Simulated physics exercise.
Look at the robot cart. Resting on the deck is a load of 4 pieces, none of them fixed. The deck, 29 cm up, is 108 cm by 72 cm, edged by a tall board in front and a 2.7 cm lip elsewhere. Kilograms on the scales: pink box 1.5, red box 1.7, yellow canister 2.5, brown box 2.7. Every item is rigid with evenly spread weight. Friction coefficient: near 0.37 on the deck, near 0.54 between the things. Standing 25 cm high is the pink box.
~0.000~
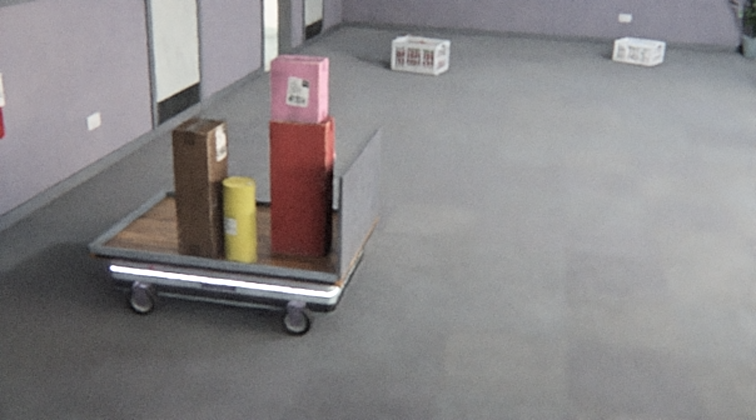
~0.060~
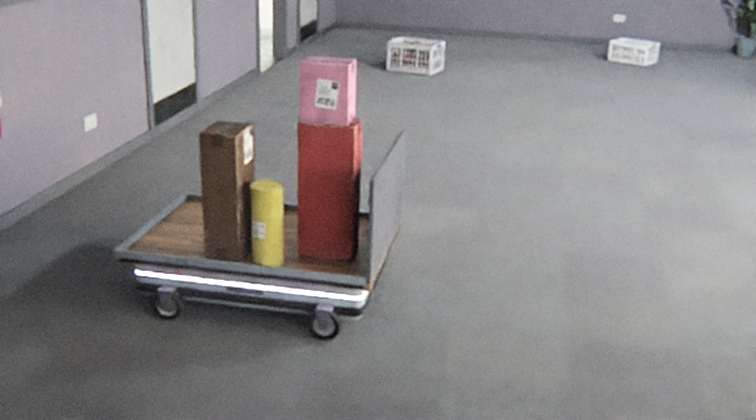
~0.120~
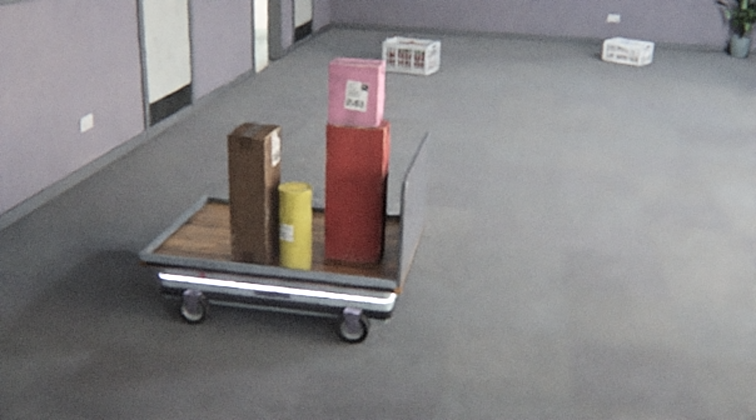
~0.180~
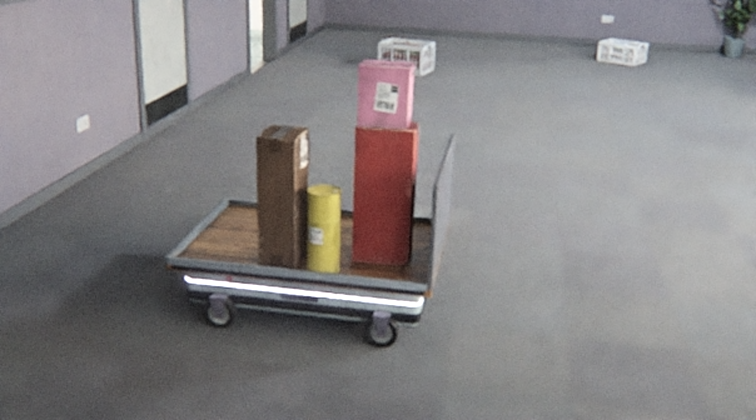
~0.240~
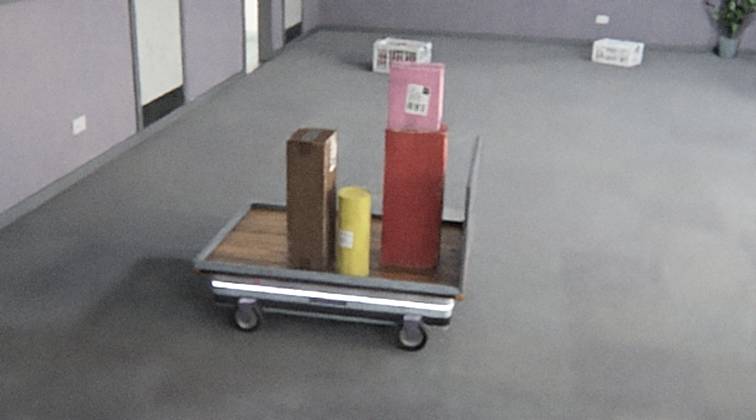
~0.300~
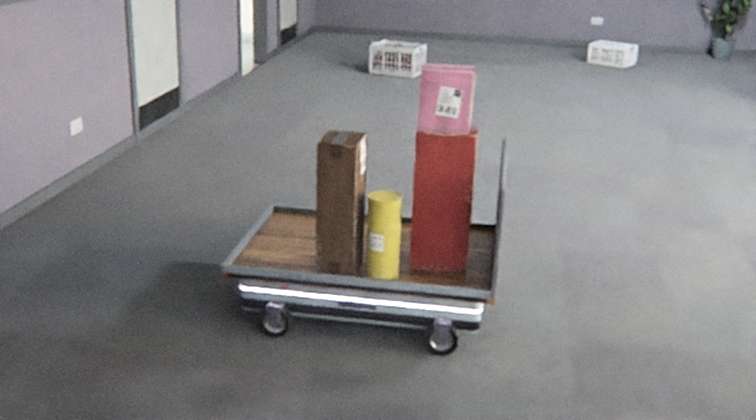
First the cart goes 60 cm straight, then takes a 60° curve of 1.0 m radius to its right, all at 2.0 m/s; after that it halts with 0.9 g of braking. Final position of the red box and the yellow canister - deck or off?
One by one: Red box: Missing from the deck; yellow canister: Present on the deck.
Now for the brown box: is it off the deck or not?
The brown box ends on the deck.
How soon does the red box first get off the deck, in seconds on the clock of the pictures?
That first happens close to 0.8 seconds.
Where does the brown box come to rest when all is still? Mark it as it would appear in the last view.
About (722, 399).
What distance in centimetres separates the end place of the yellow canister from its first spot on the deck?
Start to finish, roughly 50 cm.
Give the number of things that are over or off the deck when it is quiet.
My answer is 4.
After 0.60 s, cart 120 cm along, turned 26°; red box leaning 32° near (579, 229); yellow canister leaning 8° near (516, 263); pink box leaning 31°.
After 0.90 s, cart 180 cm along, turned 58°; pink box and red box now off the deck; yellow canister on its side near (618, 344); brown box leaning 12°.
After 1.30 s, cart 217 cm along, turned 60°, stopped; yellow canister on its side; brown box leaning 30°.
At rest (3.2 s), off the deck, pink box and red box; tipped over on the deck, yellow canister and brown box.
